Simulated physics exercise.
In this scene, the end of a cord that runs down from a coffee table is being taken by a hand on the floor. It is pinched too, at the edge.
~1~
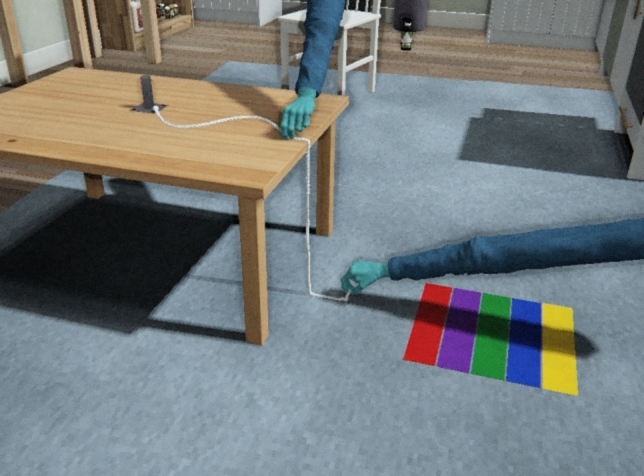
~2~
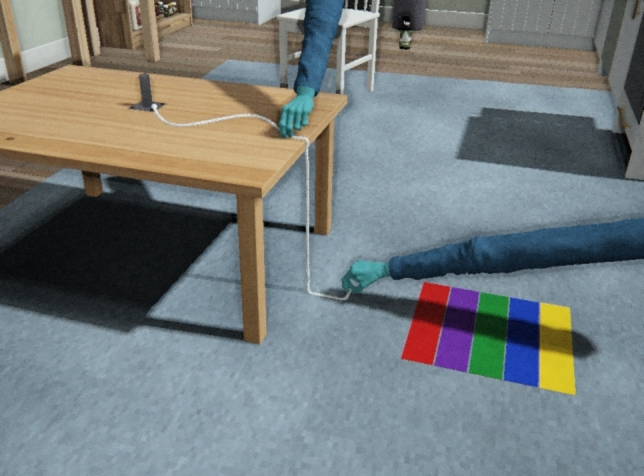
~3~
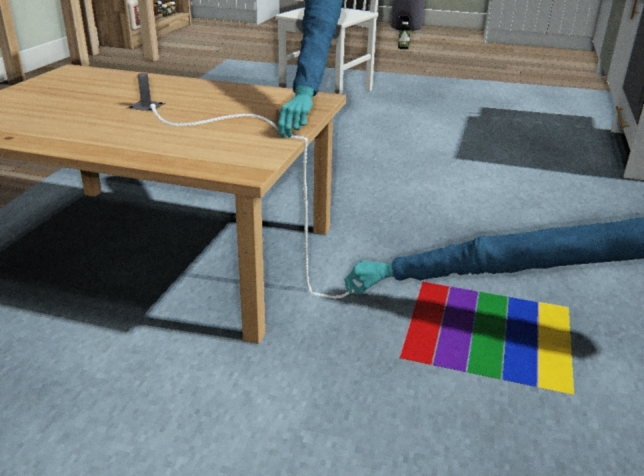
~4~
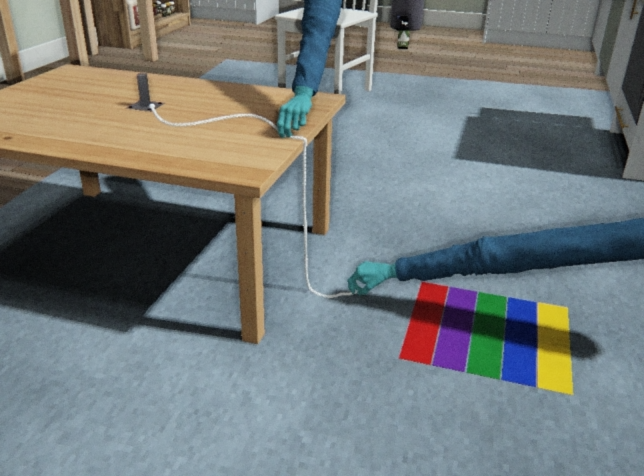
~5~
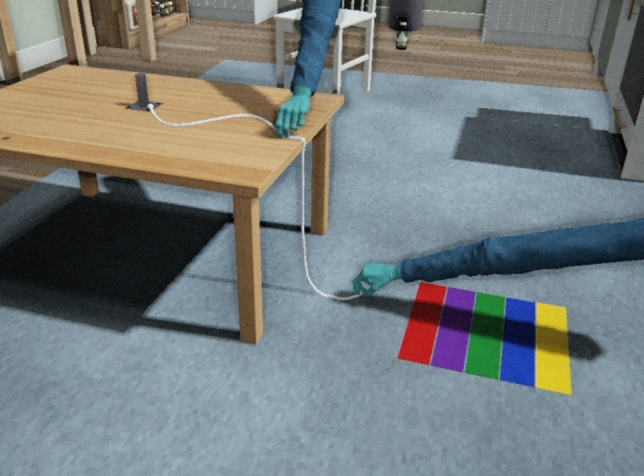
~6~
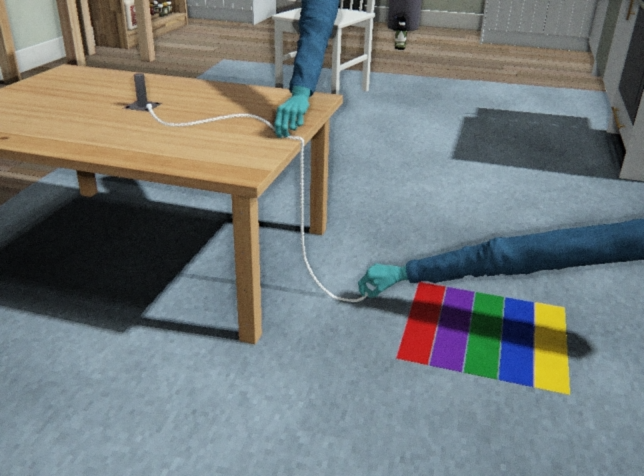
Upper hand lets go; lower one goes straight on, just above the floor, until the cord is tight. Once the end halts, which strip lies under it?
The blue strip lies under it.
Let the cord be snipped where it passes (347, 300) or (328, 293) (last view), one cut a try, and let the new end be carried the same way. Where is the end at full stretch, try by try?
Result 1: (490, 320). Result 2: (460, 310).
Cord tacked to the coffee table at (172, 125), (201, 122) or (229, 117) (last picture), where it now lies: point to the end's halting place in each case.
First try near (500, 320), second near (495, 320), third near (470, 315).
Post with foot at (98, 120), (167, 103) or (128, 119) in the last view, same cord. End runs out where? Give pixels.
First try about (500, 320), second about (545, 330), third about (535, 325).
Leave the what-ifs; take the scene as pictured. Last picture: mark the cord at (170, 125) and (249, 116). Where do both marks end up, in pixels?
They finish close to (202, 116) and close to (274, 130).
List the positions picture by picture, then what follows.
In the first frame, end (349, 291); red (423, 347); purple (456, 354); green (489, 360); blue (524, 367); yellow (560, 374).
In the second frame, end (350, 291); cord through (159, 116) (211, 121) (272, 123) (306, 154) (307, 221) (308, 279).
In the third frame, end (353, 291).
In the fourth frame, end (356, 292); cord through (157, 116) (209, 121) (270, 123) (304, 154) (305, 220) (307, 280).
In the fifth frame, end (361, 294).
In the sixth frame, end (366, 295); cord through (154, 116) (206, 121) (267, 123) (302, 154) (302, 220) (316, 280).
Early on, end near (456, 311); over purple.
Midway, end near (498, 319); over green.
At the end of the slack, end near (523, 324); over blue. It halts on the blue strip.
